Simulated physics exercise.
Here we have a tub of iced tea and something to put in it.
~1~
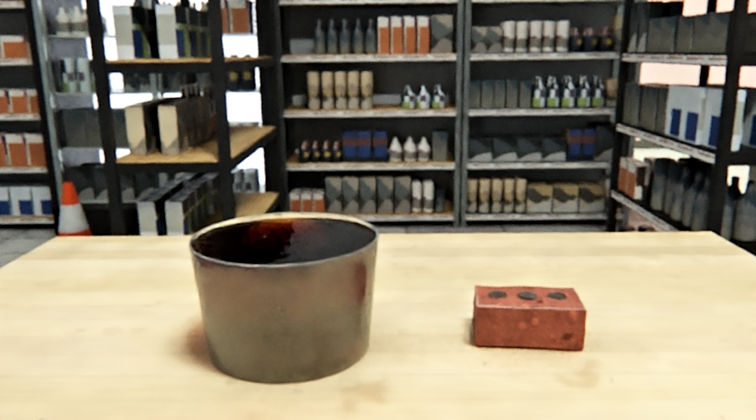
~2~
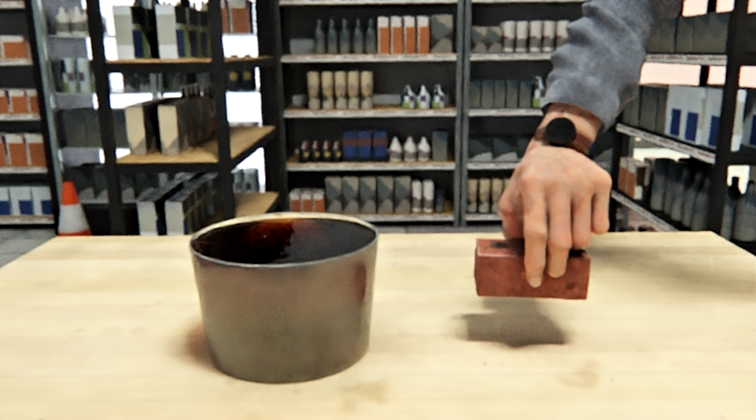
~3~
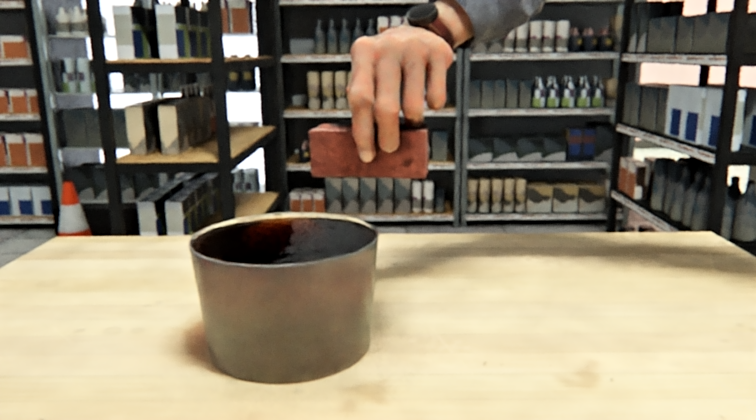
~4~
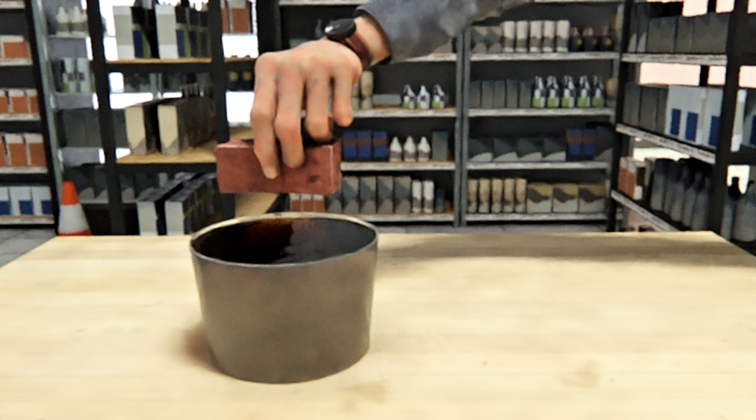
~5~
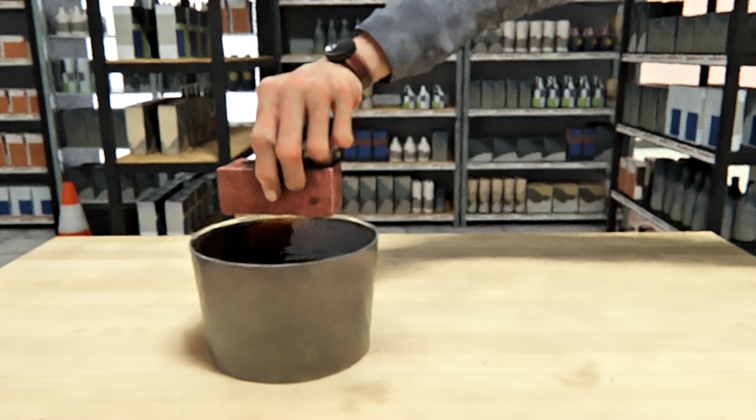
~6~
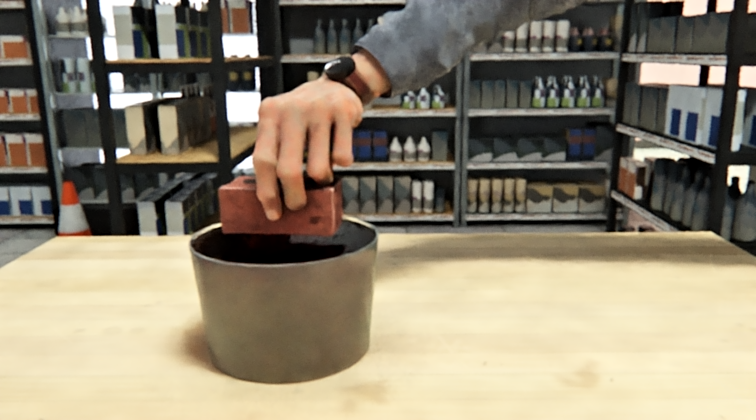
At the start, a tub nearly full of dark liquid stands on a pale tabletop, with a reddish piece of brick lying to its right. A hand wearing a dark watch picks up the brick, carries it left over the tub, and lowers it to just above the liquid's surface.
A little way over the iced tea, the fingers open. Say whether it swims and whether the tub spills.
Well, it heads down, and as for the tub, it spills.
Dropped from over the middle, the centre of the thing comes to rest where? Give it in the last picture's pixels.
It winds up with its middle close to pixel (290, 321).
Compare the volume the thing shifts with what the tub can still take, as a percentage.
Reading: Approximately 310 %.
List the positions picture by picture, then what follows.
The piece of brick lies on the top at (527, 316); tub (288, 289) nearly full, in the first picture.
A hand picks up the piece of brick at (529, 267); tub nearly full, surface at (286, 240), in the second picture.
The piece of brick is carried over at (372, 150); tub (288, 289) nearly full, in the third picture.
The piece of brick is above the tub at (282, 165); tub nearly full, surface at (286, 240), in the fourth picture.
The piece of brick comes down at (283, 187); tub (288, 289) nearly full, in the fifth picture.
The piece of brick is just over the surface at (284, 205); tub nearly full, surface at (286, 240), in the sixth picture.
A moment on, the piece of brick enters the iced tea; the tub is full to the brim; a puddle lies round it.
Further on, the piece of brick goes on down; the tub is full to the brim; a puddle lies round it.
When it is over, the piece of brick rests at the bottom; the tub is full to the brim; a puddle lies round it.
